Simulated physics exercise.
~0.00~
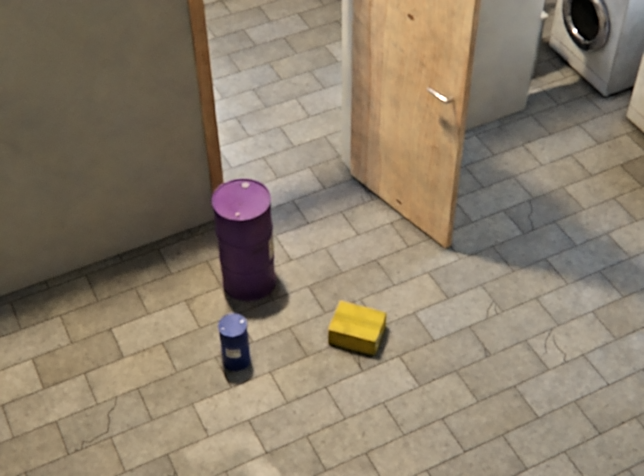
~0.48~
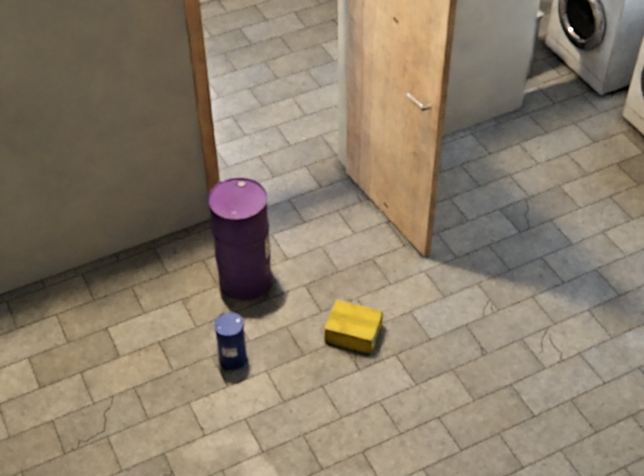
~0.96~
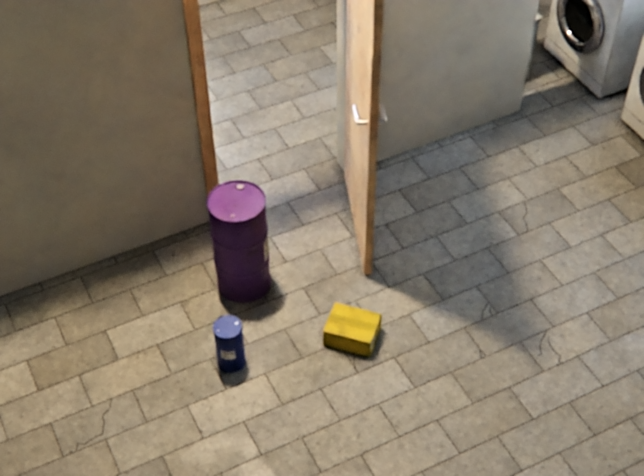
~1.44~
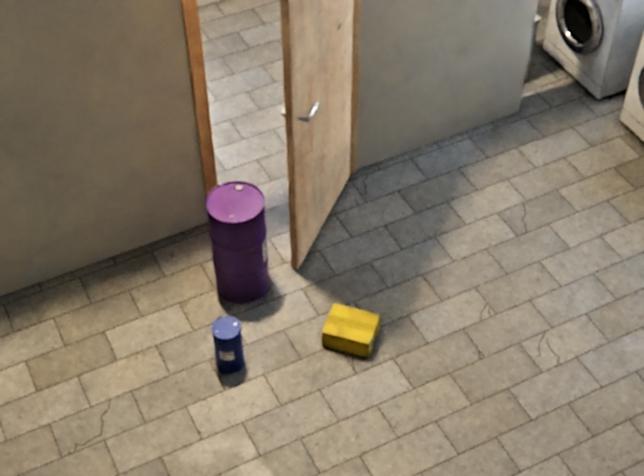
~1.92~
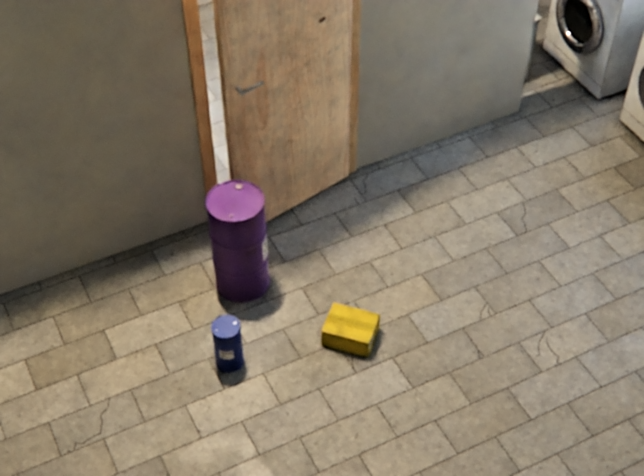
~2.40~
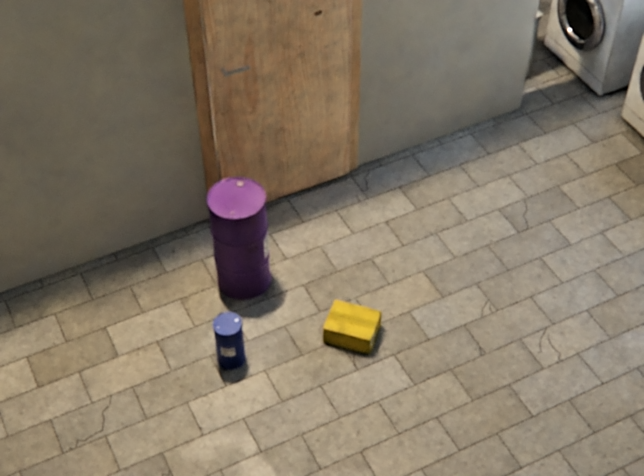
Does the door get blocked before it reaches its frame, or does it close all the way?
The door closes all the way. It swings past the purple drum, blue canister and yellow parcel without moving any of them.
